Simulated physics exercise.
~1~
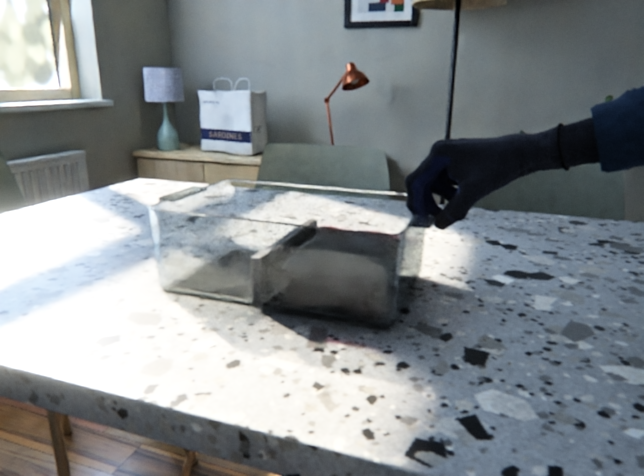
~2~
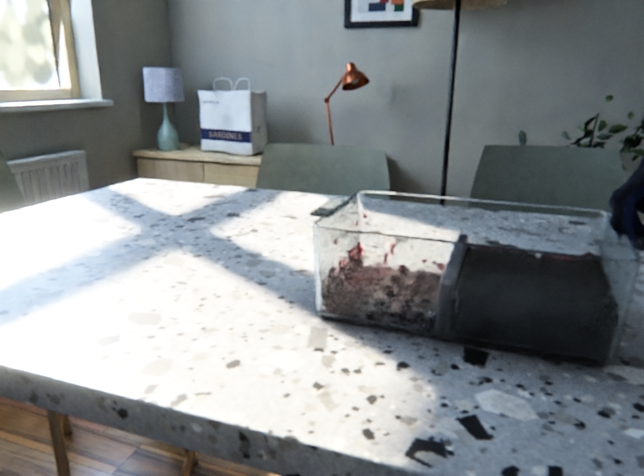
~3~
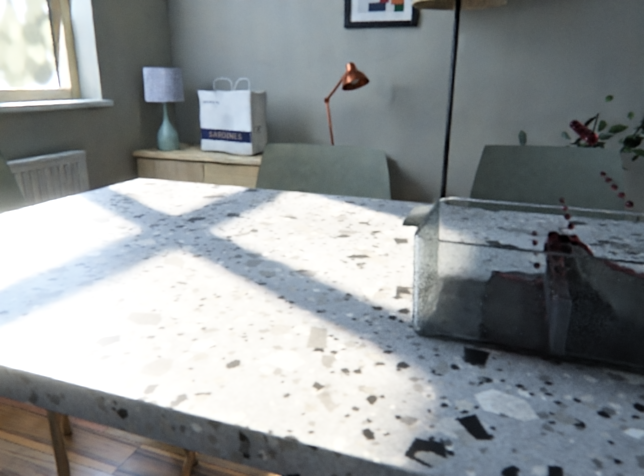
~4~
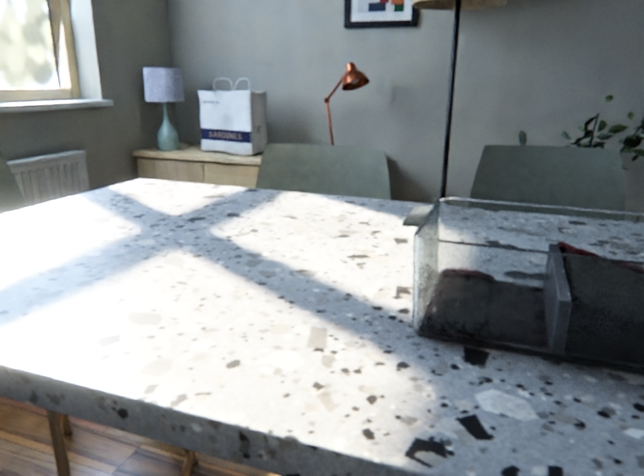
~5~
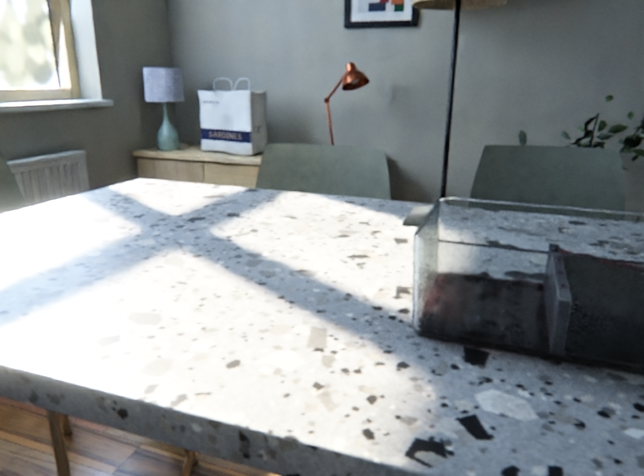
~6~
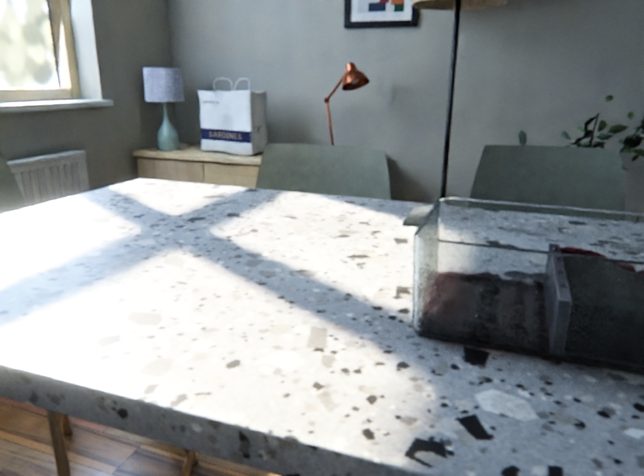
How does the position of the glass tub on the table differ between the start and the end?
At the start the tub sits left of centre on the table, fully in view. By the end it is on the right side, with its right end out of view.
